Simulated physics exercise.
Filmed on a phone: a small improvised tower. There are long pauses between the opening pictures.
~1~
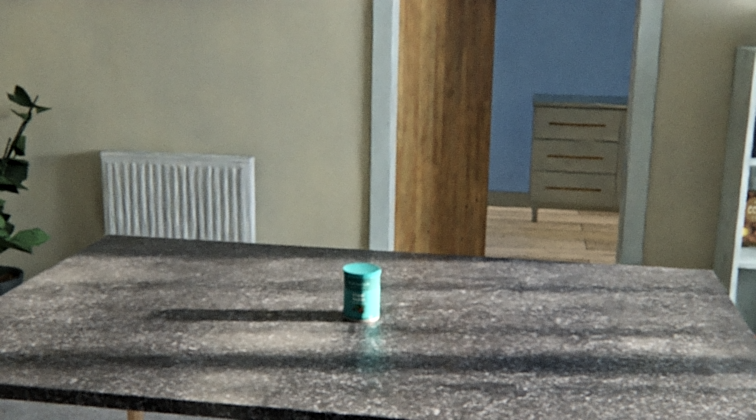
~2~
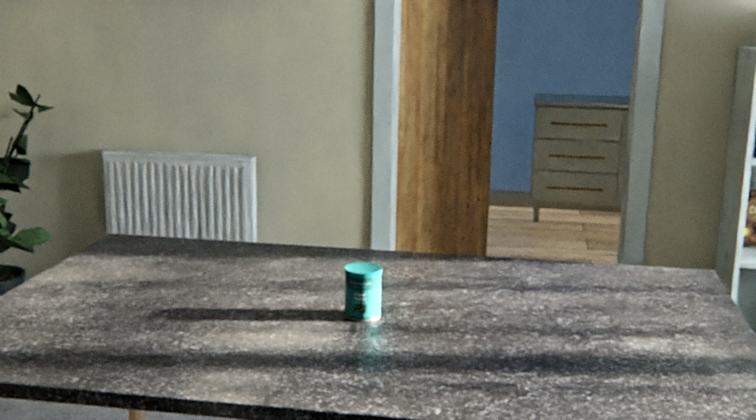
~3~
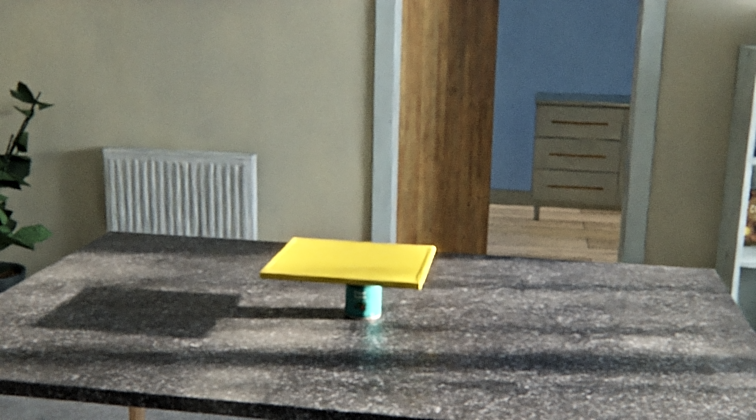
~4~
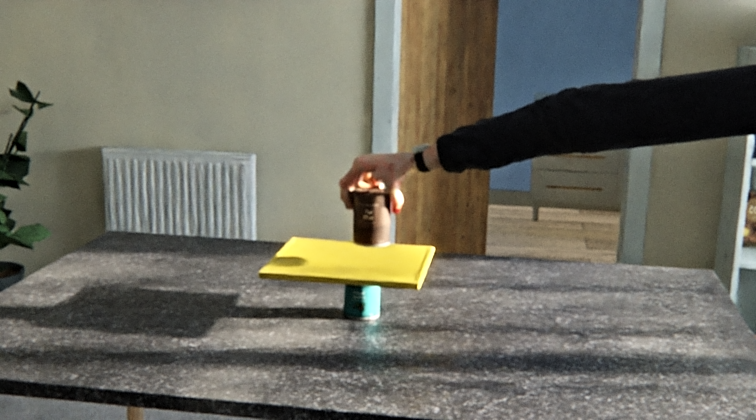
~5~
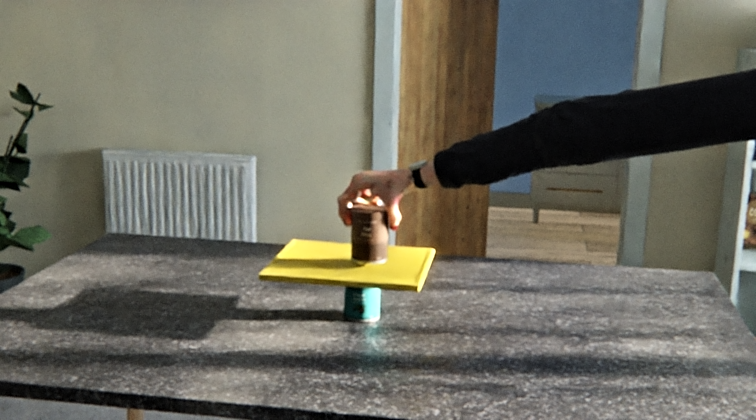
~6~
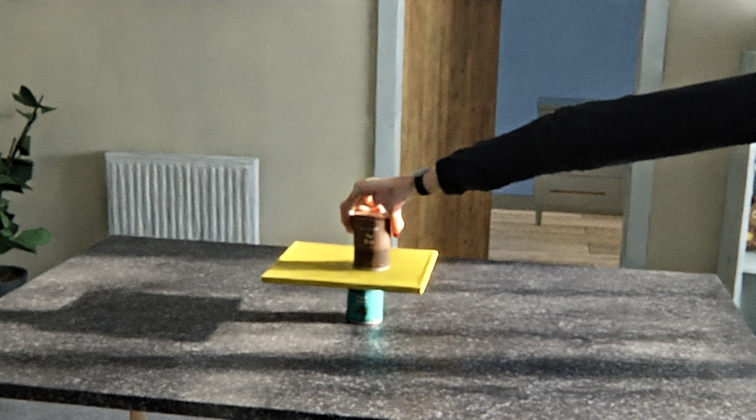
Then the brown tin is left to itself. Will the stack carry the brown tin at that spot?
Outcome: The stack holds.
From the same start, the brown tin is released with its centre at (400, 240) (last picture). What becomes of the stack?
Then it holds.
Then, 0.30 s past the last view, nothing moves.
Then, 0.70 s past the last view, brown tin resting near (372, 241).
Finally, all 3 still in place. Final places as the last picture's camera would see them, brown tin near (372, 241). The stack stays up.
